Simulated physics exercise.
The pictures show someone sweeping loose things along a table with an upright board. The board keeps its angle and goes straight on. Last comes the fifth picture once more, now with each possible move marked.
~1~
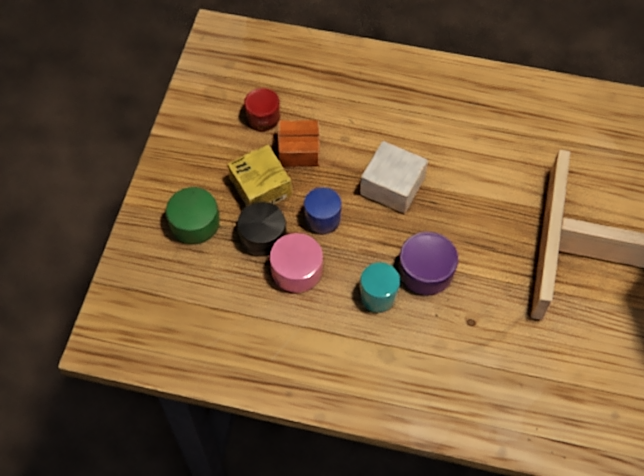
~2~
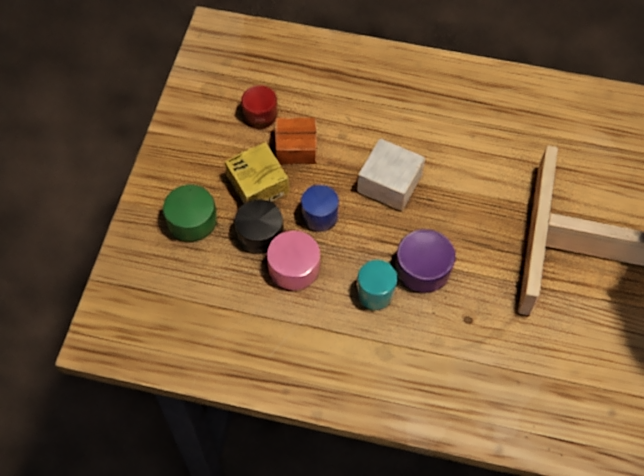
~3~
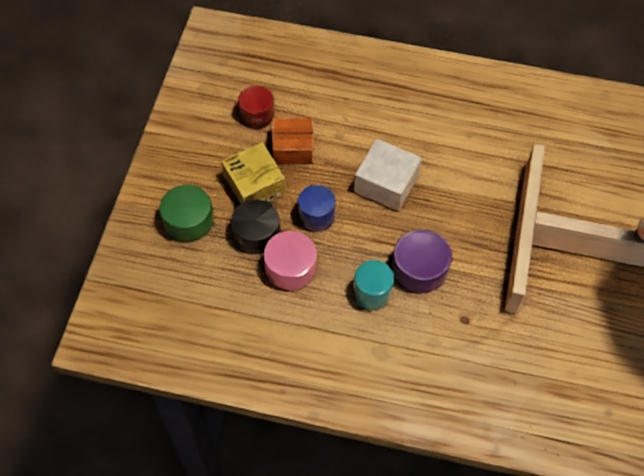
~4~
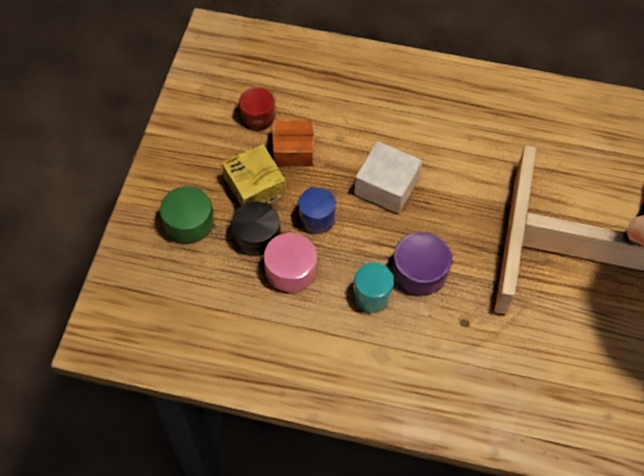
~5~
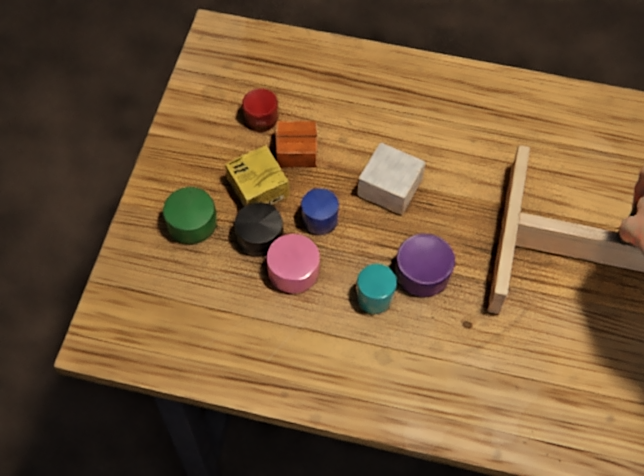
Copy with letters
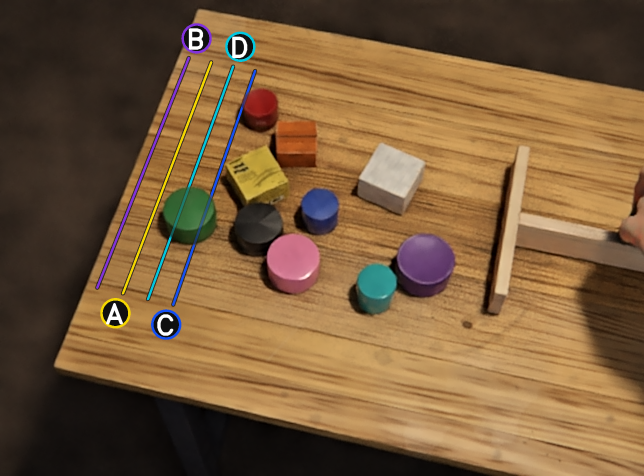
To begin with, an upright wooden board on a handle stands at the right of a wooden table, apart from a loose group of colourful round pieces and blocks. The board slides a short way left, with fingers on its handle coming into view at the right edge, and touches none of them.
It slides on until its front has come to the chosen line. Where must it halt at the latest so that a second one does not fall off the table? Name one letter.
No second one falls up to C.
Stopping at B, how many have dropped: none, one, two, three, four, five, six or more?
By then, six or more.
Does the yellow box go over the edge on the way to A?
By then, yes.
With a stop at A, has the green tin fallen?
Yes.
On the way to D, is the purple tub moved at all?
By then, yes.
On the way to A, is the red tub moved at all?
Yes.
On the marked copy, A at (170, 169); B at (146, 165); C at (217, 179); D at (194, 174).
Taking C. A third of the way, board (404, 194); turquoise pot (365, 292); purple tub (358, 245).
Two thirds of the way, board (299, 173); green tin (156, 207); red tub (233, 91).
When it is over, board (219, 157); green tin over the edge; black tin (116, 223); one fallen.
As for the rest, A drops three; B drops seven; D drops three.
